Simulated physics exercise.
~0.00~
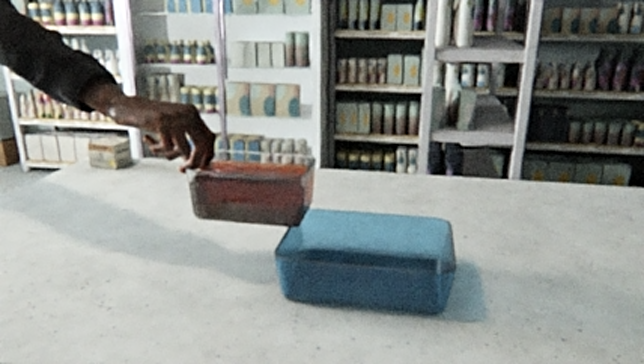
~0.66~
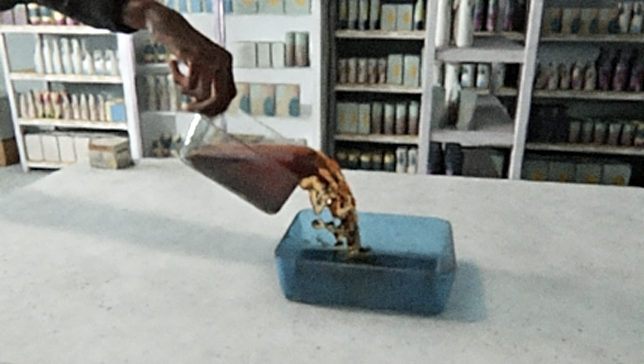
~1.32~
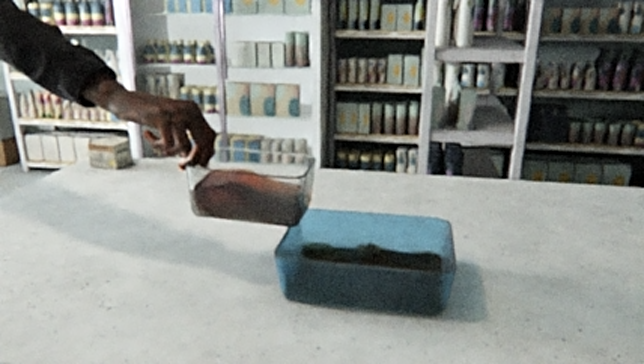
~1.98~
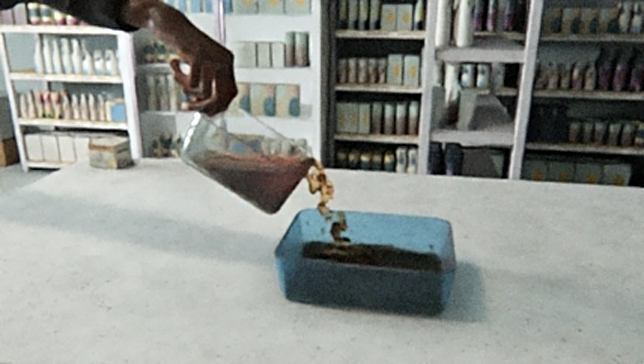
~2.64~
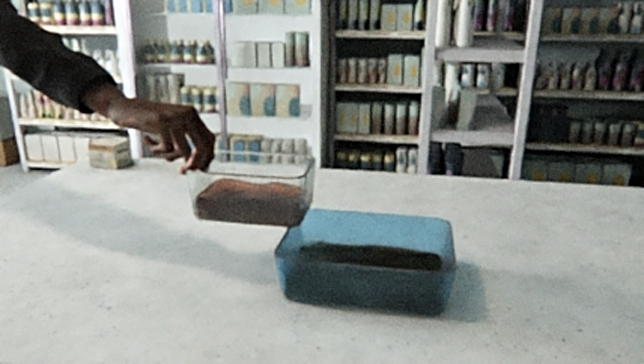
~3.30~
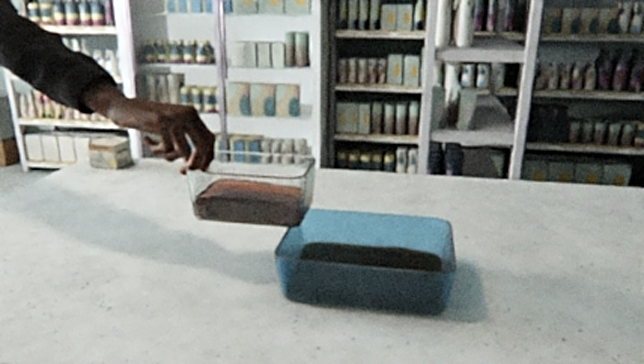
A hand tipping brown tea from a clear tub into a blue dish twice, leaving both partly filled on a pale worktop.
